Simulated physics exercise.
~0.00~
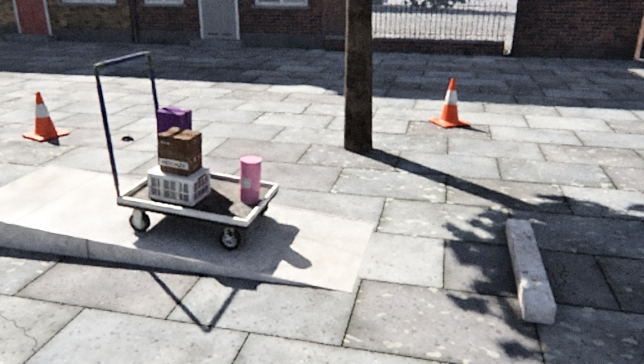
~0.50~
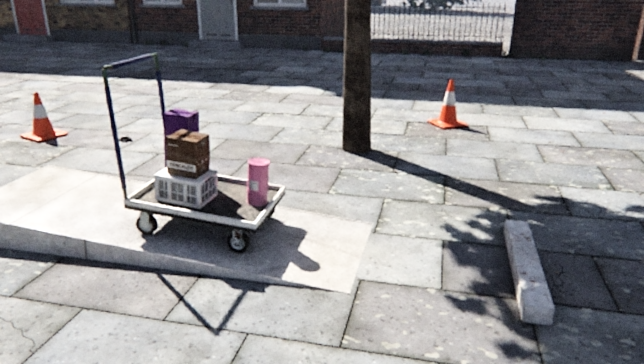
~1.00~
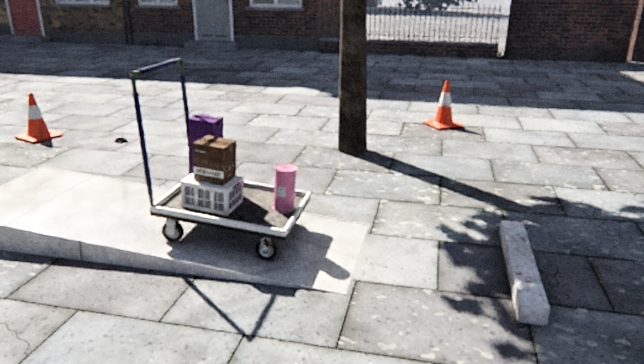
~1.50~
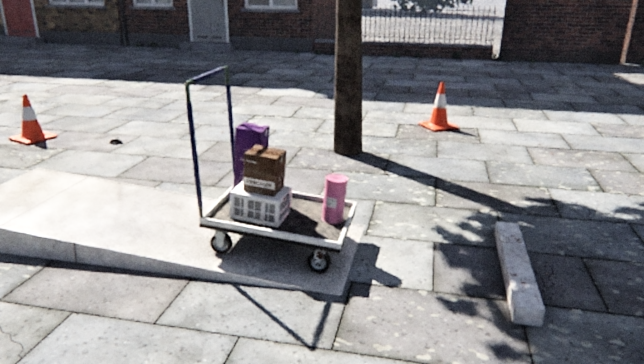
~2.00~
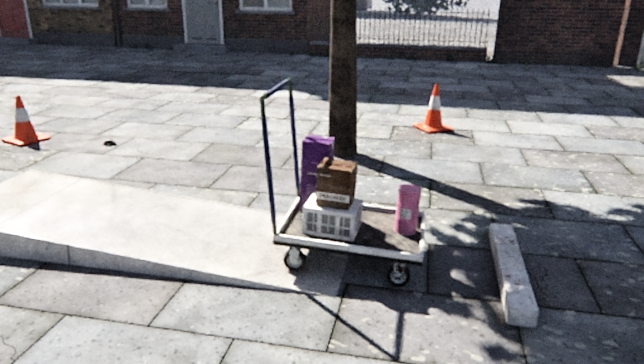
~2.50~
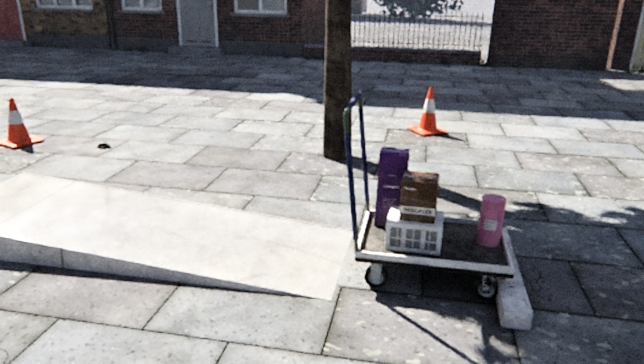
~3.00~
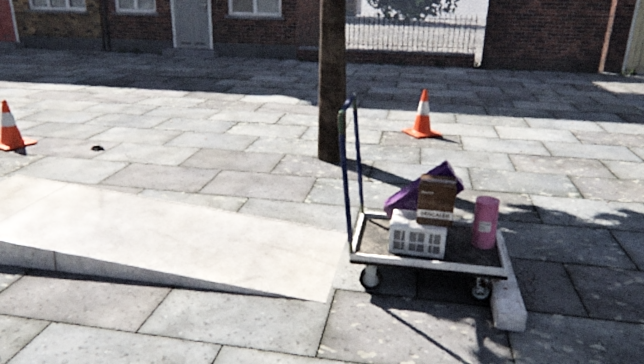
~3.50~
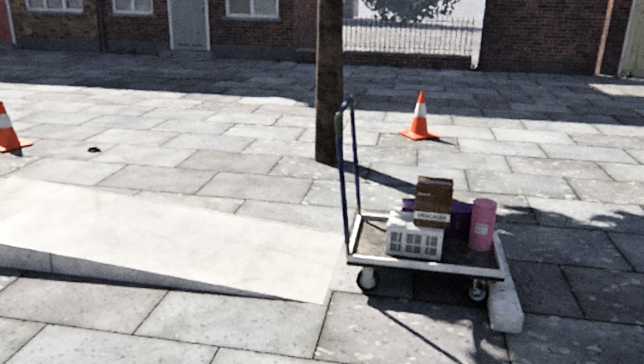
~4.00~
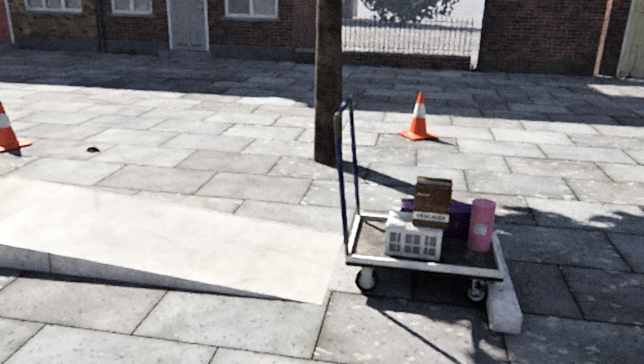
At first, a flat trolley with a blue handle stands on a pale ramp on a paved street, carrying a purple box, a brown box stacked on a white crate, and a pink canister. It rolls to the right, slowly and then faster, with everything upright. The trolley leaves the ramp, crosses a short stretch of paving and stops against a low kerb. The purple box tips to the right behind the brown box and drops onto its side on the deck. The trolley ends at rest, with the brown box still on the crate and the canister standing.
